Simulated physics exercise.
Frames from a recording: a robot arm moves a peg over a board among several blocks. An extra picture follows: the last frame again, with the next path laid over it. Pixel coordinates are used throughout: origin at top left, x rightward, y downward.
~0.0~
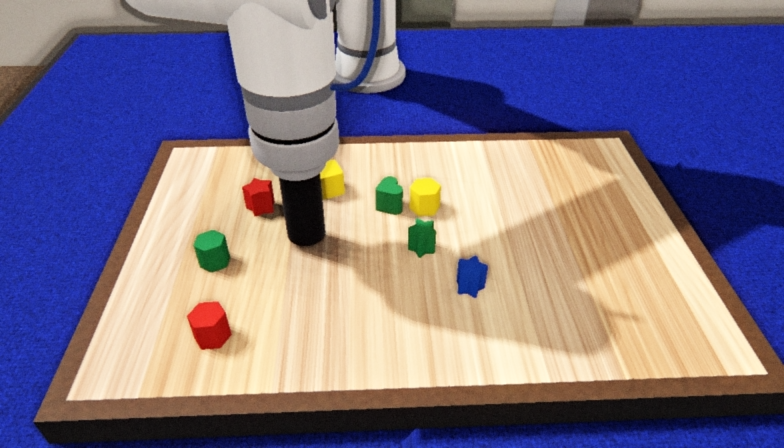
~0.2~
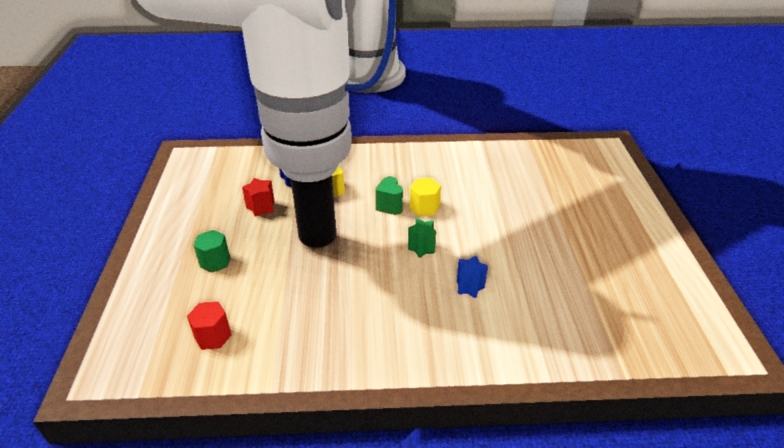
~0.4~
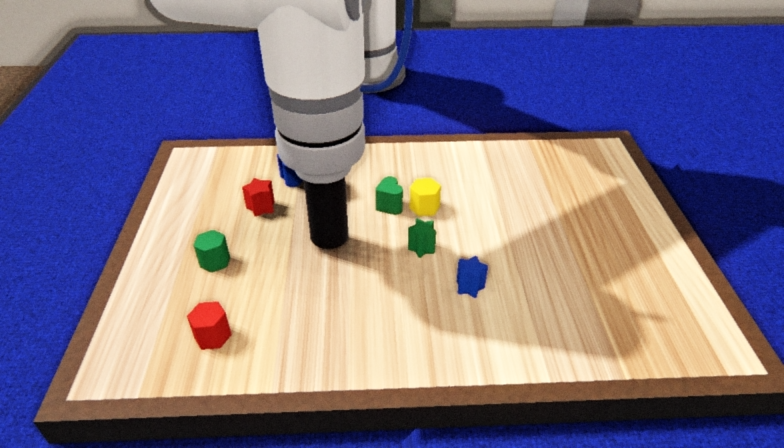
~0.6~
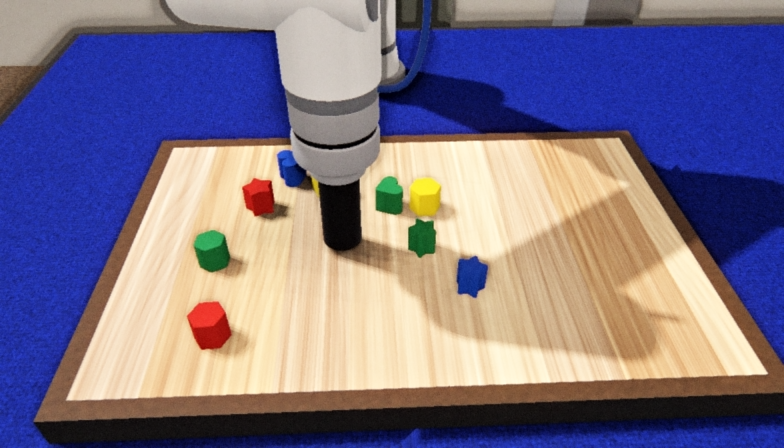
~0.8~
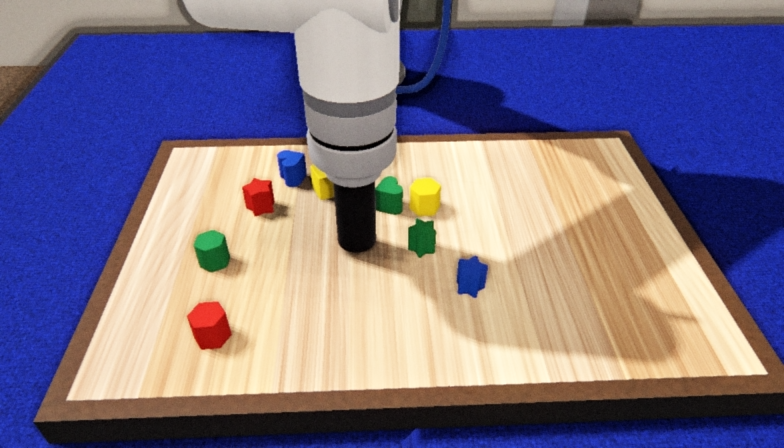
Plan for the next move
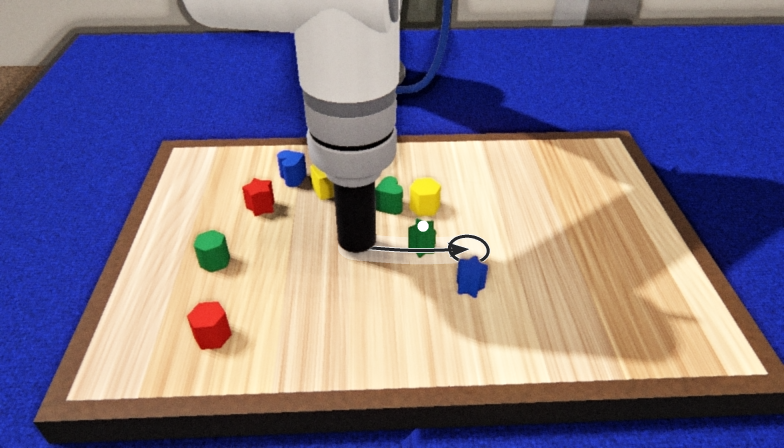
A white robot arm with a black peg at its tip moves slowly to the right over a pale wooden board on a blue cloth, seen from above and in front by a still camera. Small red, green, yellow and blue blocks lie around it, with green and blue star shapes to its right. The peg slides a short way, uncovering a blue block behind, and every block stays put.
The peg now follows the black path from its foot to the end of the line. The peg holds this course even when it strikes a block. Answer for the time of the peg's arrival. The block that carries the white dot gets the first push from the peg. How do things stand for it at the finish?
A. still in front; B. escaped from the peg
The answer is A.
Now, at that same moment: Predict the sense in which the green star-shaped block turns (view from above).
Verdict: Counterclockwise.
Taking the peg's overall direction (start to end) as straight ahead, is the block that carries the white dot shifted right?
No.
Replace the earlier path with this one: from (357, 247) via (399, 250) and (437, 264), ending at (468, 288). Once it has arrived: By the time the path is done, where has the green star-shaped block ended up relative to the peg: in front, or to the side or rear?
Lost on the way.
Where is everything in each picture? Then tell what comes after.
The first frame shows peg tip at (307, 234); block tops, green star-shaped block at (423, 226); blue star-shaped block at (473, 265).
The second frame shows peg at (318, 235); blocks unchanged.
The third frame shows peg at (330, 237); blocks unchanged.
The fourth frame shows peg at (343, 238); blocks unchanged.
The fifth frame shows peg at (357, 240); green star-shaped block at (423, 226); blue star-shaped block at (473, 265).
Path on the board, from (357, 247) through (413, 250) to (469, 249); the dot is on the green star-shaped block.
What follows on the original path. One third of the way, peg at (395, 243); green star-shaped block at (430, 226).
Two thirds of the way, peg at (433, 244); green star-shaped block at (464, 222), turned 40° anticlockwise.
At the end, peg at (470, 242); green star-shaped block at (498, 219), turned 55° anticlockwise; blue star-shaped block in place.
